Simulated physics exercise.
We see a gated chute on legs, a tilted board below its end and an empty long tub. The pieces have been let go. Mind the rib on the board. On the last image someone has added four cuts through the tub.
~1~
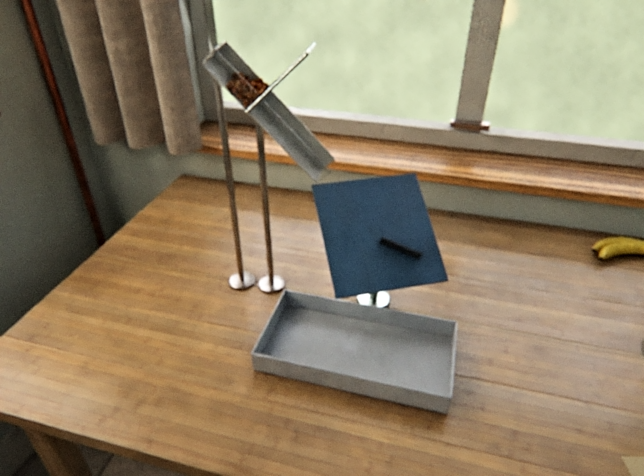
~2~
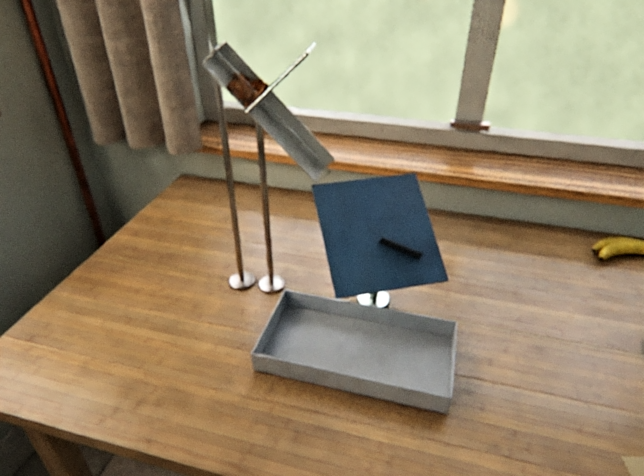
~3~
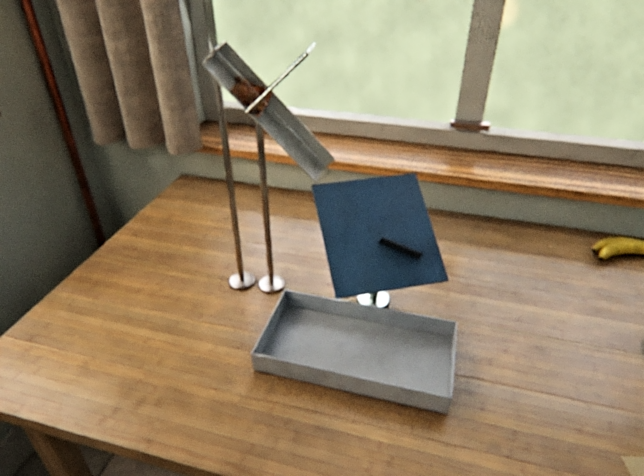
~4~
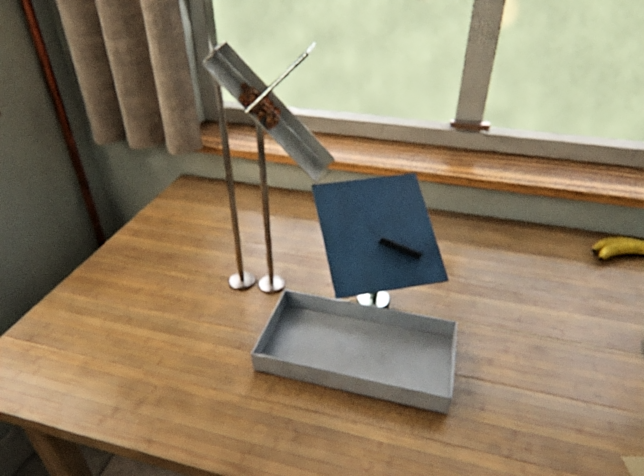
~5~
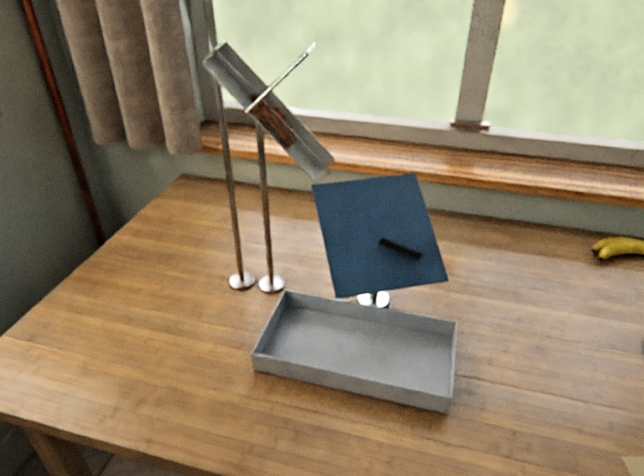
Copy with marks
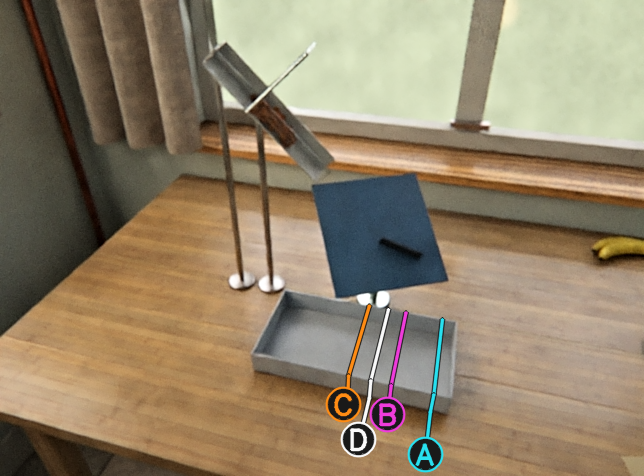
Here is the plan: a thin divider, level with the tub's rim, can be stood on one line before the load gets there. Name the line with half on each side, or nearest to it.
Take B.
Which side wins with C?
More lands on the right.
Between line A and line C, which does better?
That would be A.
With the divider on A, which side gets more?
More lands on the left.
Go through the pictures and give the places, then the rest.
The first frame shows load behind the gate near (248, 89), bits of cat kibble; lip of the chute near (319, 176), sloping fairly steeply.
The second frame shows middle of the board near (379, 231), tilted fairly steeply; middle of its low edge near (394, 289); of its high edge near (365, 179).
The third frame shows front corners of the tub near (252, 353) and (451, 397), empty; front of the load near (258, 115).
The fourth frame shows middle of the load near (262, 105); its front near (277, 121), close to a quarter of the way to the lip; rib from (382, 238) to (422, 254).
The fifth frame shows middle of the load near (274, 118); its front near (295, 140), close to half of the way to the lip.
On the marked copy, line A crosses the front rim at (434, 393); line B crosses the front rim at (391, 384); line C crosses the front rim at (348, 374); line D crosses the front rim at (371, 379).
Choosing A, of what is caught, the bulk on the left of the divider, a small share on the right.
Choosing B, of what is caught, close to a third on the left of the divider, close to two thirds on the right.
Choosing C, of what is caught, none at all on the left of the divider, the whole lot on the right.
Choosing D, of what is caught, a small share on the left of the divider, all but a few on the right.
